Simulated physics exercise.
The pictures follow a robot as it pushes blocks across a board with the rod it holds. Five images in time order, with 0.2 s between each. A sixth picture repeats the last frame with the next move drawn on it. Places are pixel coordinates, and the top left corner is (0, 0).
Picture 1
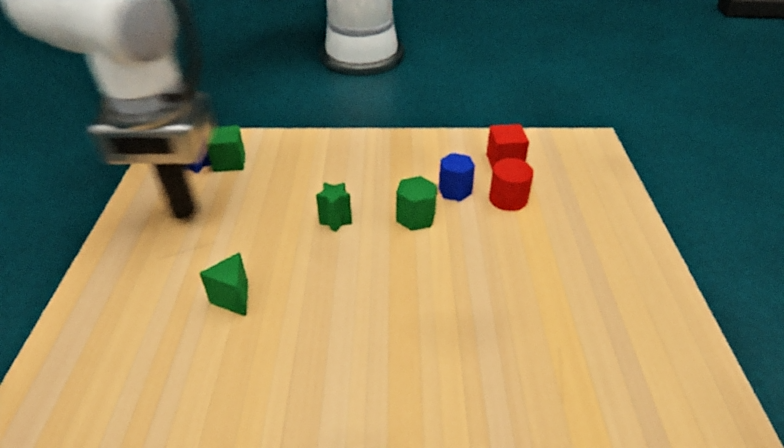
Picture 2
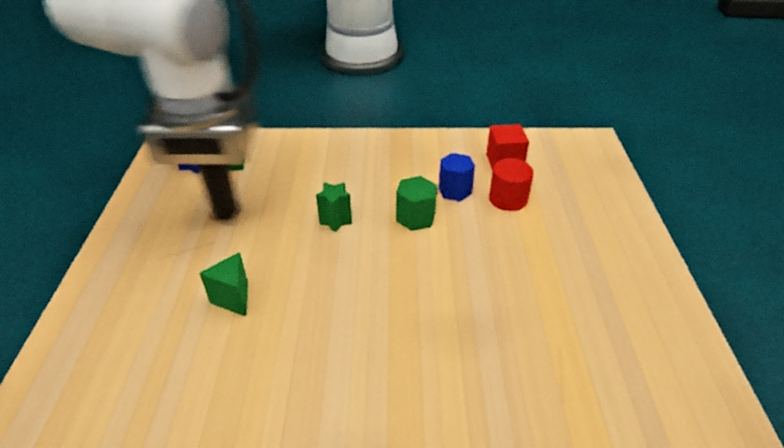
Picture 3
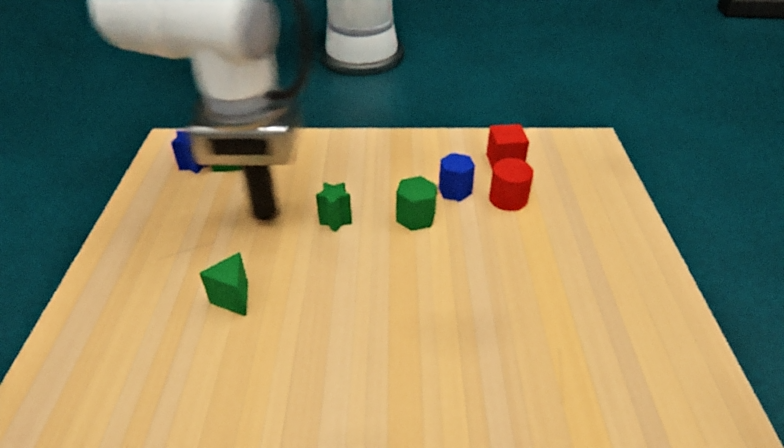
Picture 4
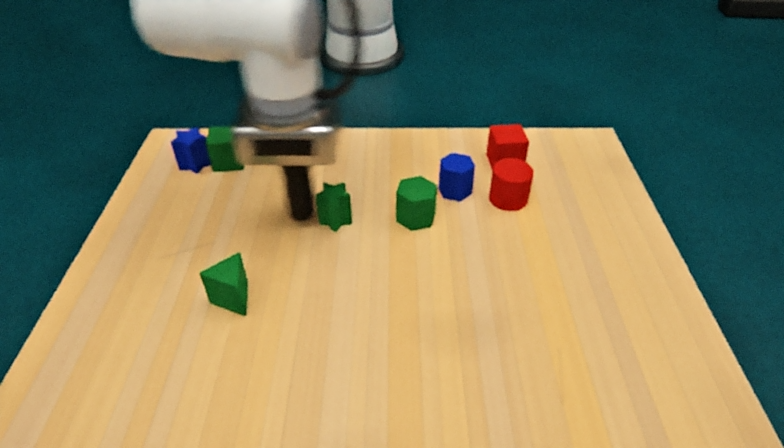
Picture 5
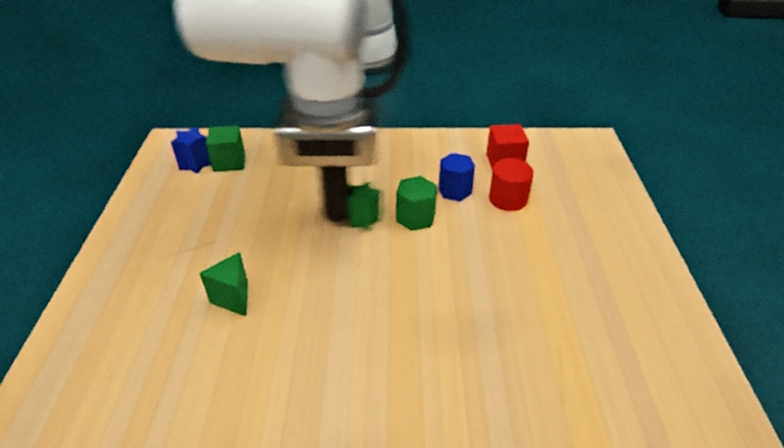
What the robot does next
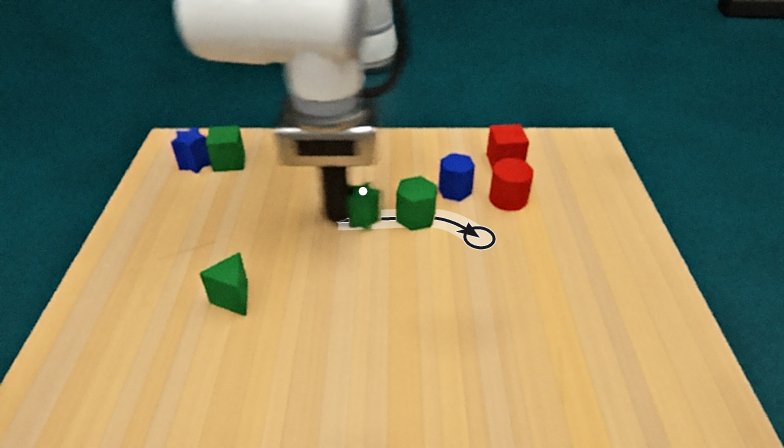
A white robot arm holding a dark rod sweeps steadily rightward across a pale wooden board on a dark teal surface, seen from a fixed, raised front view. A blue star-shaped block and green cube sit back left, a green triangular block nearer, green star and six-sided blocks mid-board, and blue and red blocks farther right. The rod reaches the green star and pushes it slightly right, toward the green six-sided block.
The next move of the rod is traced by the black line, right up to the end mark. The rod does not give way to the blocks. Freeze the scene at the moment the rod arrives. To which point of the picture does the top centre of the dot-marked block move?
My estimate: (515, 209).
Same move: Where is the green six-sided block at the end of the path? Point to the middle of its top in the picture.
The middle of the upper face of the green six-sided block will lie at about (538, 195) in the picture.
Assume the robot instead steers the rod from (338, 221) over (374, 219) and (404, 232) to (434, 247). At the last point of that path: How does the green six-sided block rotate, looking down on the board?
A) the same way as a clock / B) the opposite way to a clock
Option B.
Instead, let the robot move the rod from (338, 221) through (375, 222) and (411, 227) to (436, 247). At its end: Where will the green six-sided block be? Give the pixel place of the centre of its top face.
It is at (479, 191).
The line goes from (338, 221) through (388, 219) and (437, 218) to (479, 238); the dot is on the green star-shaped block.
What follows on the original path. One third of the way, rod at (388, 211); green star-shaped block at (414, 195), turned 20° clockwise; green six-sided block at (446, 189), turned 35° anticlockwise.
Two thirds of the way, rod at (437, 210); green star-shaped block at (465, 195), turned 20° clockwise; green six-sided block at (498, 190), turned 30° anticlockwise; red cylinder at (517, 169).
At the end, rod at (481, 230); green star-shaped block at (515, 209); green six-sided block at (538, 195), turned 60° anticlockwise; blue six-sided block unmoved; red cylinder at (518, 169).
